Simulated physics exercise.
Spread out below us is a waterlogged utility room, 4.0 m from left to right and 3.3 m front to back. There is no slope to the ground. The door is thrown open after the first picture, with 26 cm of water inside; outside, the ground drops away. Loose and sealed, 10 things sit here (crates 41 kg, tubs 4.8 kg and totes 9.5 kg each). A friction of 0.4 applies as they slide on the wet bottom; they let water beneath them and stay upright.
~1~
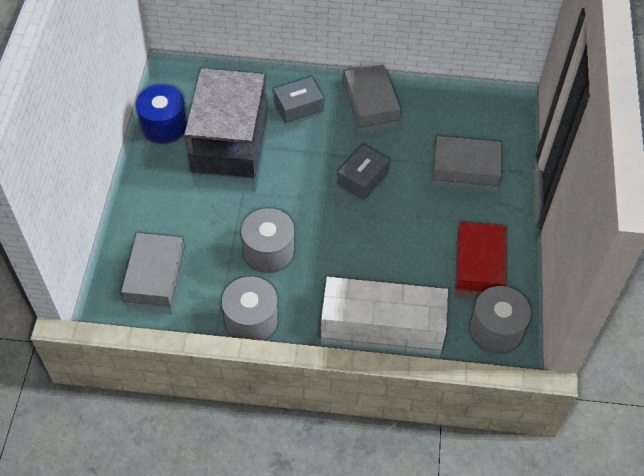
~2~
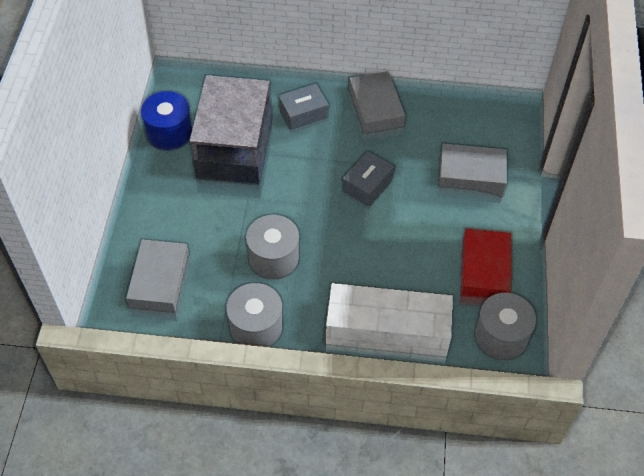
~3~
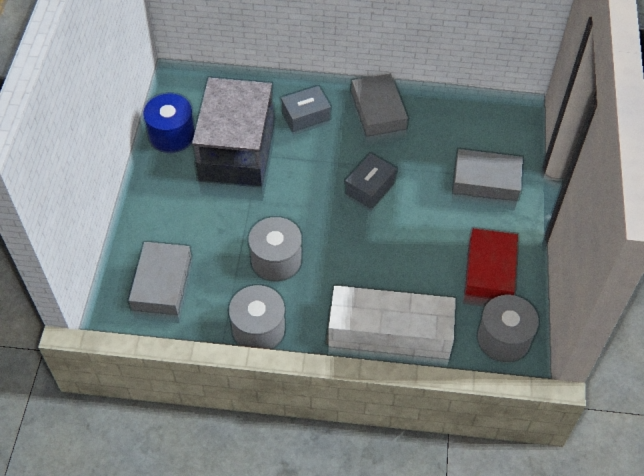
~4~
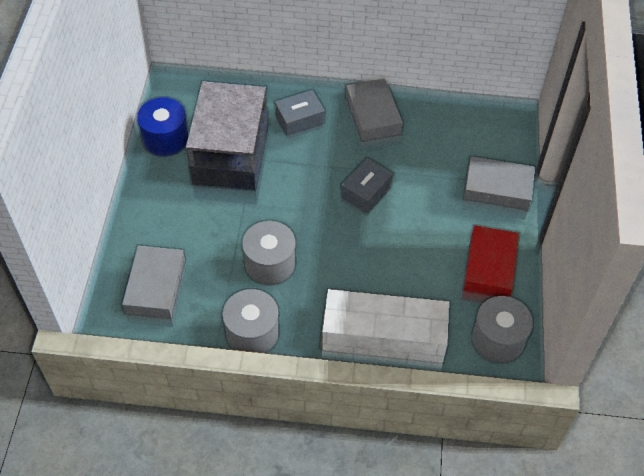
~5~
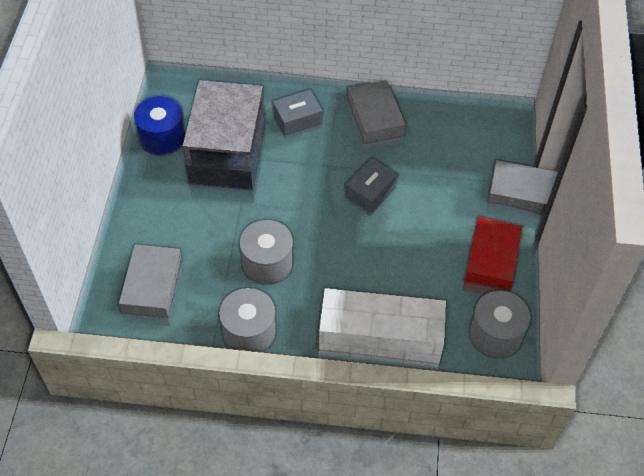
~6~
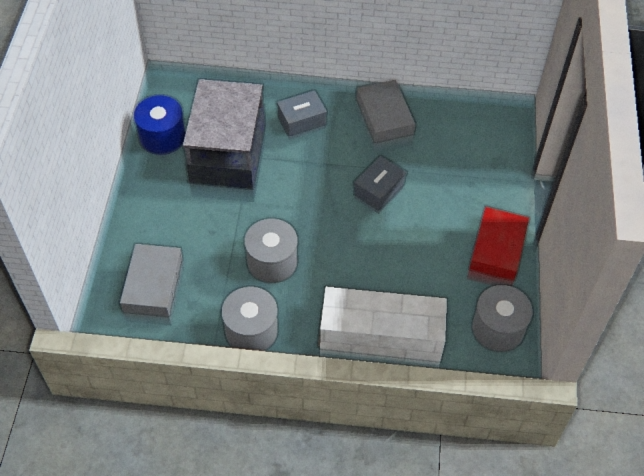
A gray box drifts right and leaves through the doorway as a red crate shifts slightly.
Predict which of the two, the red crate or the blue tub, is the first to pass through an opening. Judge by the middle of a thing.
The first through is the red one.
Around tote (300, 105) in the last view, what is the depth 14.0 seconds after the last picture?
Depth: Near 14 cm.
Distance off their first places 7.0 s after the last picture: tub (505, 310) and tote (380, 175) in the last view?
The first is 100 cm off, the second is gone out.
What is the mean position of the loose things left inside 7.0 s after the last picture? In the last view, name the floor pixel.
That lands at roughly (347, 228).
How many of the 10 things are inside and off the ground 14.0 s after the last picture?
Tally: 4 of them.
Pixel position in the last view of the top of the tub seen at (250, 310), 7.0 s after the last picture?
Estimated top position: Near (297, 301).
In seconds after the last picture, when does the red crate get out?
Roughly 1.5 s, I'd say.
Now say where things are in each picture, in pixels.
The first frame shows the red crate at (483, 252) floats; the blue tub at (160, 103), afloat; about 2970 L in view; 0 of 10 have shifted.
The second frame shows the red crate at (488, 259) floats; the blue tub at (165, 109), afloat; about 2950 L in view; 0 of 10 have shifted.
The third frame shows the red crate at (493, 259), afloat, 4 cm from its start; the blue tub at (168, 112), afloat; 26 cm deep round most things; 1 of 10 have shifted.
The fourth frame shows the red crate at (493, 257), afloat, 14 cm from its start; the blue tub at (161, 115), afloat; 26 cm deep round most things; 2 of 10 have shifted.
The fifth frame shows the red crate at (495, 248), afloat, 23 cm from its start; the blue tub at (158, 114) floats; about 2810 L in view; 5 of 10 have shifted.
The sixth frame shows the red crate at (501, 239) floats, 33 cm from its start; the blue tub at (158, 113) floats; 24 cm deep round most things; 6 of 10 have shifted.
Then, 2.0 s after the last picture the red crate has gone out (1.7 s after the last picture); the blue tub is near (165, 111), 0.1 m from its start, afloat; 2 of 10 are out; 8 afloat.
Then, 7.0 s after the last picture the red crate has gone out (1.7 s after the last picture); the blue tub is near (172, 108), 0.2 m from its start, afloat; 3 of 10 are out; 7 afloat.
Then, 14.0 s after the last picture the red crate has gone out (1.7 s after the last picture); the blue tub is near (174, 104), 0.3 m from its start, afloat; 5 of 10 are out; 4 afloat.
Then, 18.0 s after the last picture the red crate has gone out (1.7 s after the last picture); the blue tub is near (177, 94), 0.4 m from its start, afloat; 7 of 10 are out; 2 afloat.
